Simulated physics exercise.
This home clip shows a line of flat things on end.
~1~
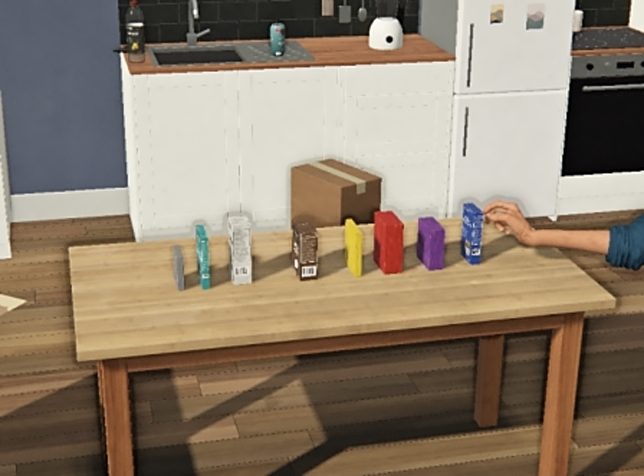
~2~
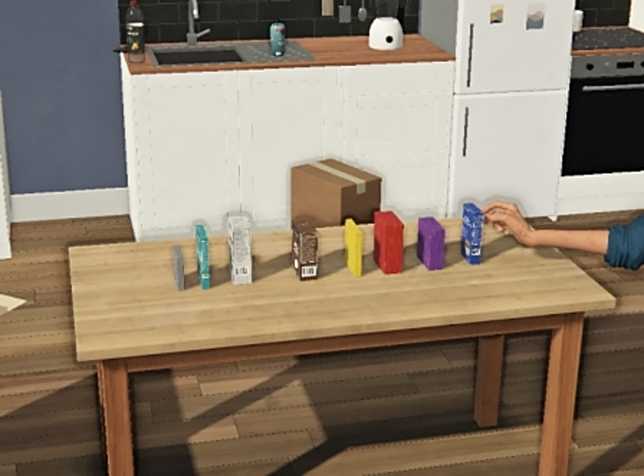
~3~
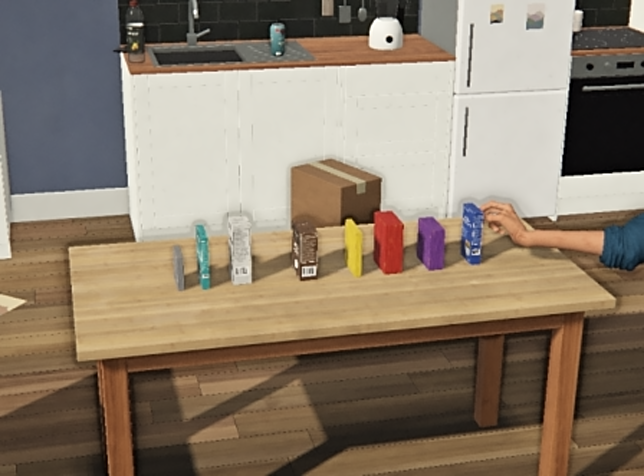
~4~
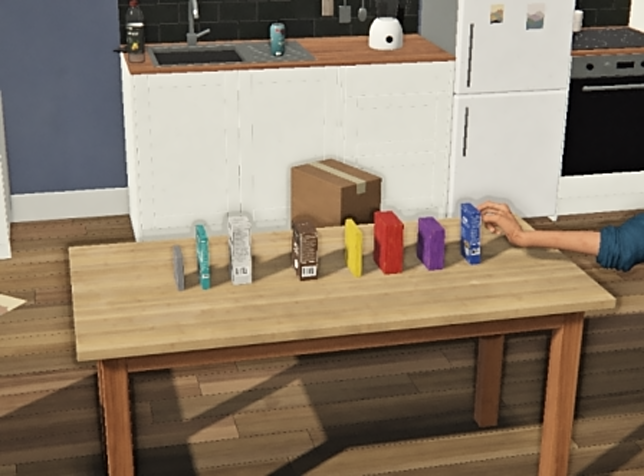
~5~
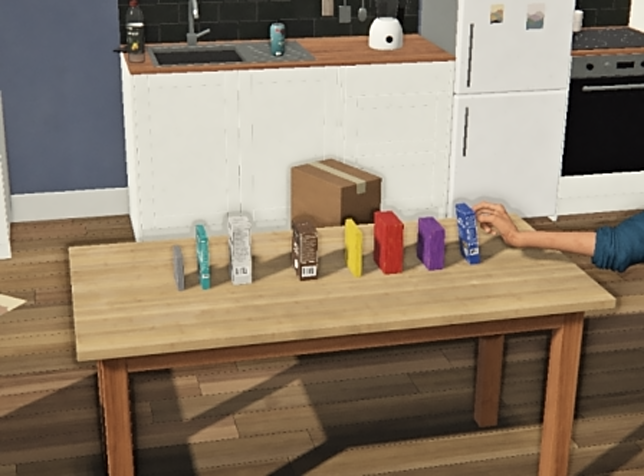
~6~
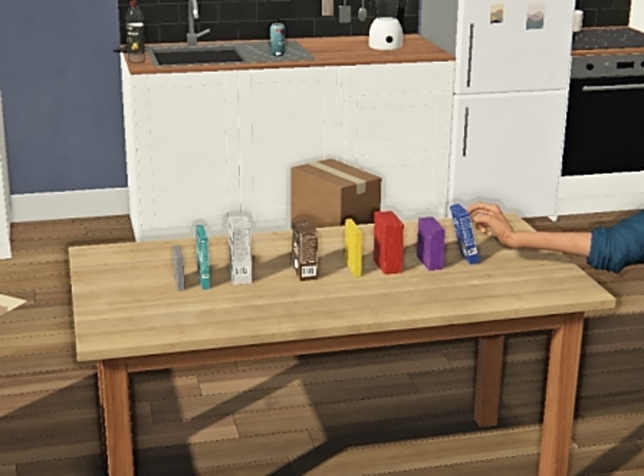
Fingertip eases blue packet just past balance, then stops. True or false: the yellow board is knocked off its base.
False.
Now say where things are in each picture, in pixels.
In the first picture, yellow board (353, 248); turquoise packet (203, 257).
In the second picture, red block (388, 242); brown packet (305, 250).
In the third picture, purple board (431, 243); turquoise packet (203, 257).
In the fourth picture, blue packet 3° over; white packet (240, 250); red block (388, 242).
In the fifth picture, blue packet 9° over; brown packet (305, 250); purple board (431, 243).
In the sixth picture, blue packet 15° over; yellow board (353, 248); turquoise packet (203, 257).
Then, 0.10 s after the last picture, blue packet 25° over.
Then, 0.20 s after the last picture, blue packet 35° over.
At rest, all 6 in place. Seen from the same camera at the end, yellow board near (353, 248).
